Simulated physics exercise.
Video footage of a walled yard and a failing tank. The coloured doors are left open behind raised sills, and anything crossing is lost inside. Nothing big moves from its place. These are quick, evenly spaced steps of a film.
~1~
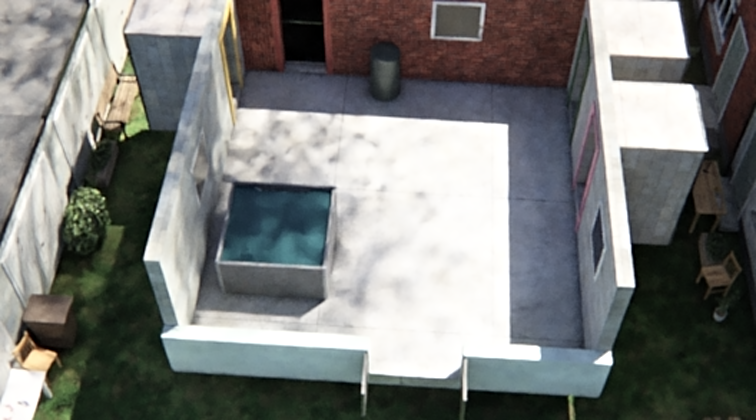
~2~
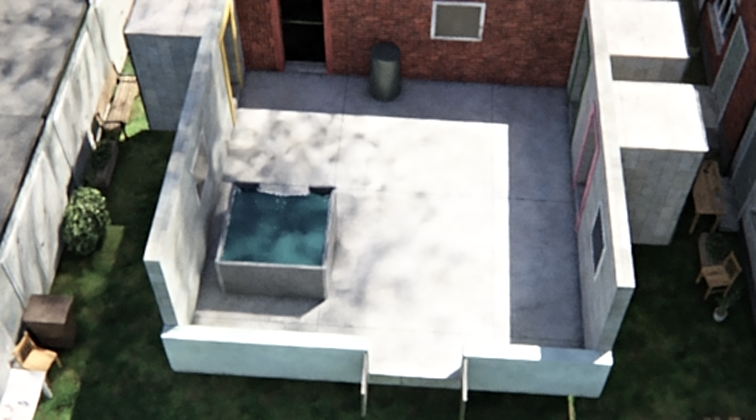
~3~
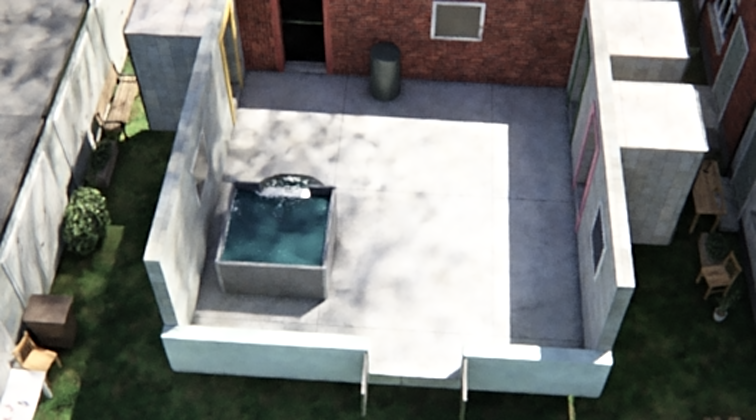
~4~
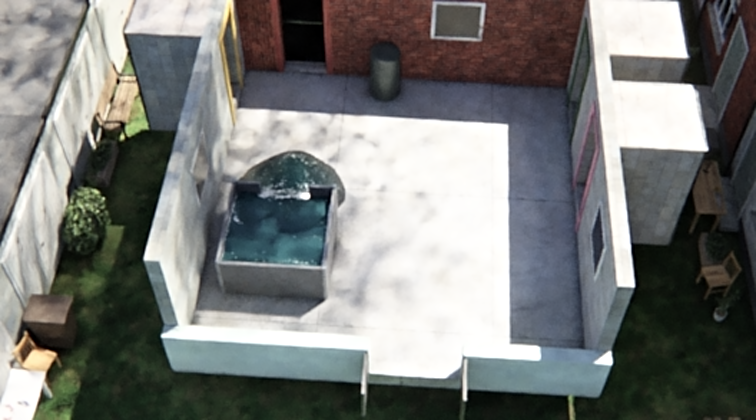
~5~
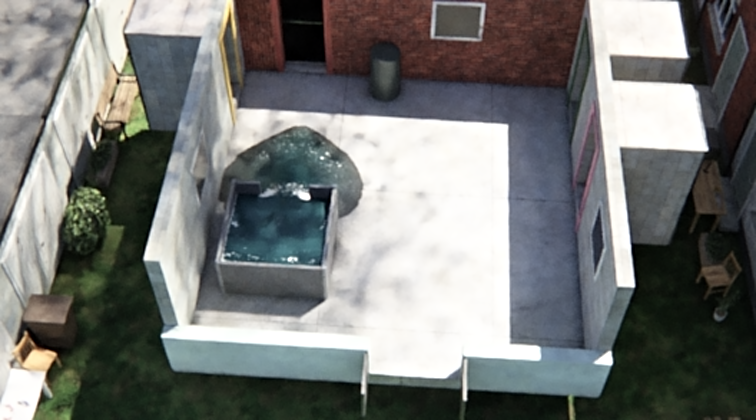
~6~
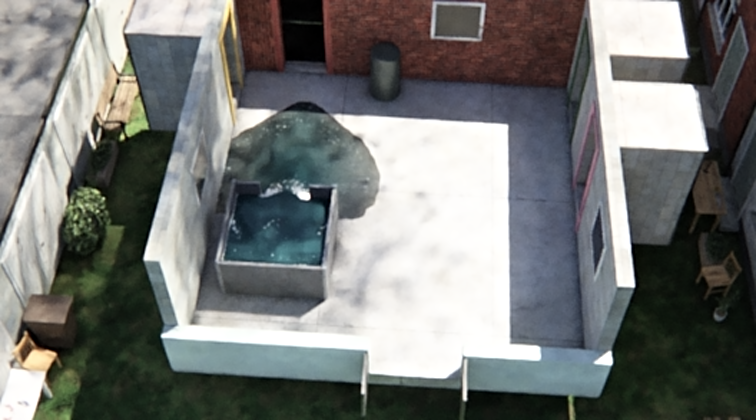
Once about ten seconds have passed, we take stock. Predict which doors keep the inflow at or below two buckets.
Prediction: The pink door stays at or below, the yellow door stays at or below, the red door goes above, the green door stays at or below.
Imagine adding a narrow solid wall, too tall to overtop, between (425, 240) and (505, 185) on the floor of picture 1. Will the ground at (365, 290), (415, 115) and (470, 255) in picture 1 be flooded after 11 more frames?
As listed: Free of water, wet, not flooded.
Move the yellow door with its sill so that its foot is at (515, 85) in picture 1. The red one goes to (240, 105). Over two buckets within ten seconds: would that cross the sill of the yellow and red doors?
Taking them in turn, the yellow misses the threshold and the red beats the threshold.
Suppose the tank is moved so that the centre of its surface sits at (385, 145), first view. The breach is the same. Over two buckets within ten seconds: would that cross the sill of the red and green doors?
Result - red ends up above, green ends up above.
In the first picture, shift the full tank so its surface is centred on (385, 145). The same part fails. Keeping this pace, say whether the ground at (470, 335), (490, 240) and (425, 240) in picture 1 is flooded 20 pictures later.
Points in turn: Not reached; not reached; not reached.
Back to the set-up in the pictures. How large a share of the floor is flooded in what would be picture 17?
About 35 per cent.
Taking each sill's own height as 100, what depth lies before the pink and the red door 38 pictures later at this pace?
First 40 percent, then 140 percent.
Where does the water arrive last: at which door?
The pink door.
A moment on, water covers 30 % of the floor; the pink door not reached, the yellow door wet at the sill, nothing in, the red door over two buckets in, the green door not reached.
Next, water covers 35 % of the floor; the pink door not reached, the yellow door wet at the sill, nothing in, the red door far over two buckets in, the green door not reached.
Then, water covers 40 % of the floor; the pink door not reached, the yellow door under two buckets in, the red door far over two buckets in, the green door wet at the sill, nothing in.
Later, water covers 65 % of the floor; the pink door wet at the sill, nothing in, the yellow door under two buckets in, the red door far over two buckets in, the green door wet at the sill, nothing in.
In the end, water covers 85 % of the floor; the pink door wet at the sill, nothing in, the yellow door under two buckets in, the red door far over two buckets in, the green door wet at the sill, nothing in.
